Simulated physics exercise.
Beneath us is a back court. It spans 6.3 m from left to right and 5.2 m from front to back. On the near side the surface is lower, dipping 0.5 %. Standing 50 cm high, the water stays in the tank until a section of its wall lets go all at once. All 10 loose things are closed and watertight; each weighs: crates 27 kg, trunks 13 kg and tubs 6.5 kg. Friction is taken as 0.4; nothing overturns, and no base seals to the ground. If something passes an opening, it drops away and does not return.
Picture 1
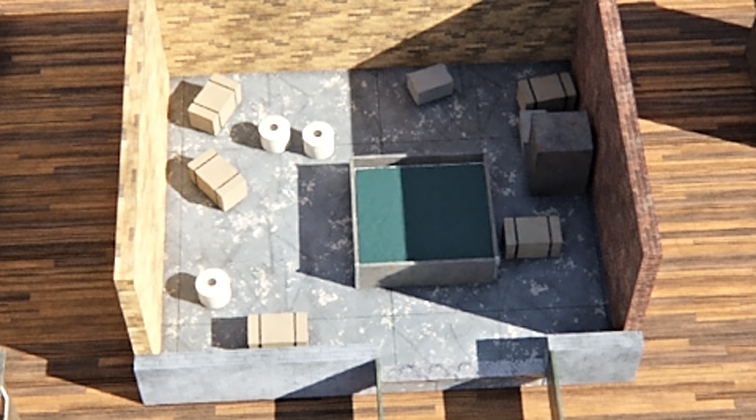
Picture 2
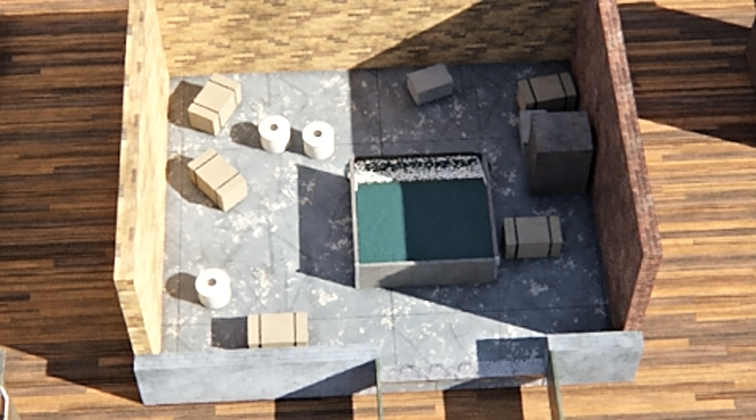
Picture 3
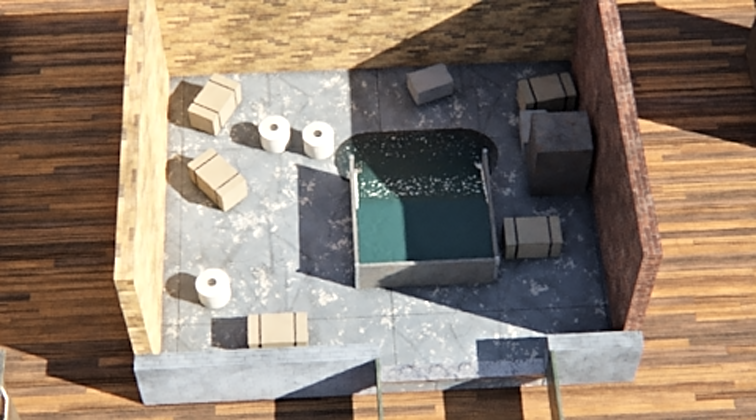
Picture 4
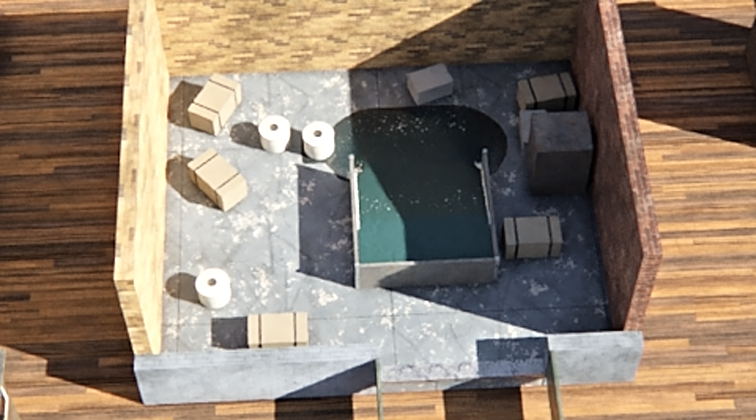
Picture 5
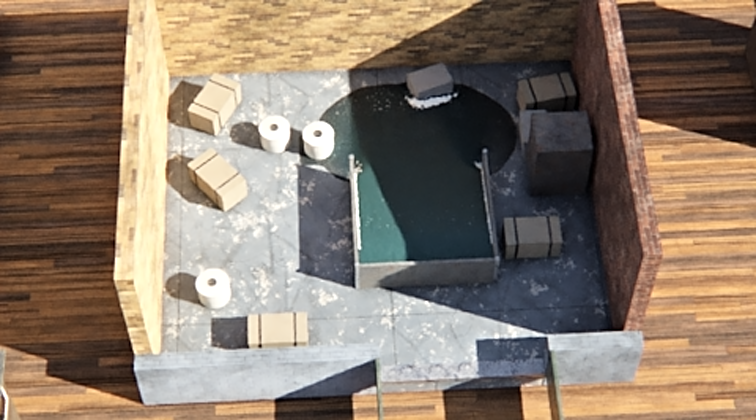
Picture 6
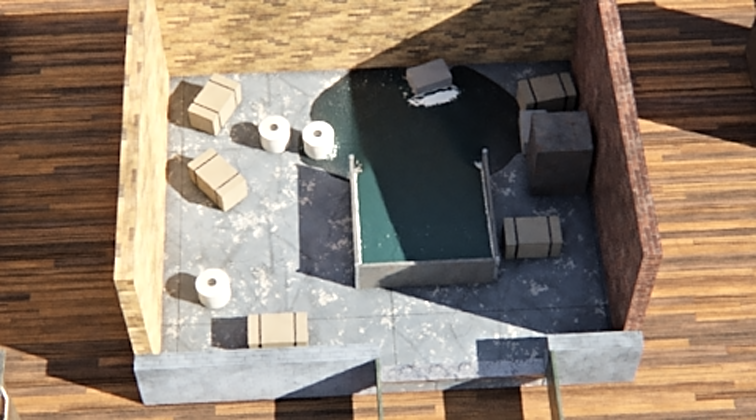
In a walled court, dark water spreads from a tank's far side and reaches a box.
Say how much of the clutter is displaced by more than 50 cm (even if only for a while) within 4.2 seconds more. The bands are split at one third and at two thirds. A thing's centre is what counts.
Two thirds or a larger share of them move that far.
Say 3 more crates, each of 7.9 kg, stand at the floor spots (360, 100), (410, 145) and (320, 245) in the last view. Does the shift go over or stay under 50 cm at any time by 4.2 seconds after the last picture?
One after another they come out above it, above it, inside the limit.
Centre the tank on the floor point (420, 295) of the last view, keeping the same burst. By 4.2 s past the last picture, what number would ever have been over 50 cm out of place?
So the tally would be 5.
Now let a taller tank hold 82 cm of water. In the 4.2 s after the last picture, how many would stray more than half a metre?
I count 10 of them in that case.
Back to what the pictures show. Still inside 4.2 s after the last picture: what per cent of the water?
Remaining: Approx. 100 per cent.
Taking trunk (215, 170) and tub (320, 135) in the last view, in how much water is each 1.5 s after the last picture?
Depth approx. 0 cm / 2 cm.
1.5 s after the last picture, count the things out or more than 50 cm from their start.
The number by then is 0.
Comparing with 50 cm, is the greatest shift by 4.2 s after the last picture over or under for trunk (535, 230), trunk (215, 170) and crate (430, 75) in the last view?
First falling below it, second exceeding it, third exceeding it.
Then, 0.4 s after the last picture 0 of 10 are over 50 cm from their spots; 0 afloat.
Then, 1.5 s after the last picture 0 of 10 are over 50 cm from their spots; 2 afloat.
Then, 2.8 s after the last picture 2 of 10 are over 50 cm from their spots; 3 afloat.
Then, 4.2 s after the last picture 7 of 10 are over 50 cm from their spots, and 7 have been at some point; 4 afloat.
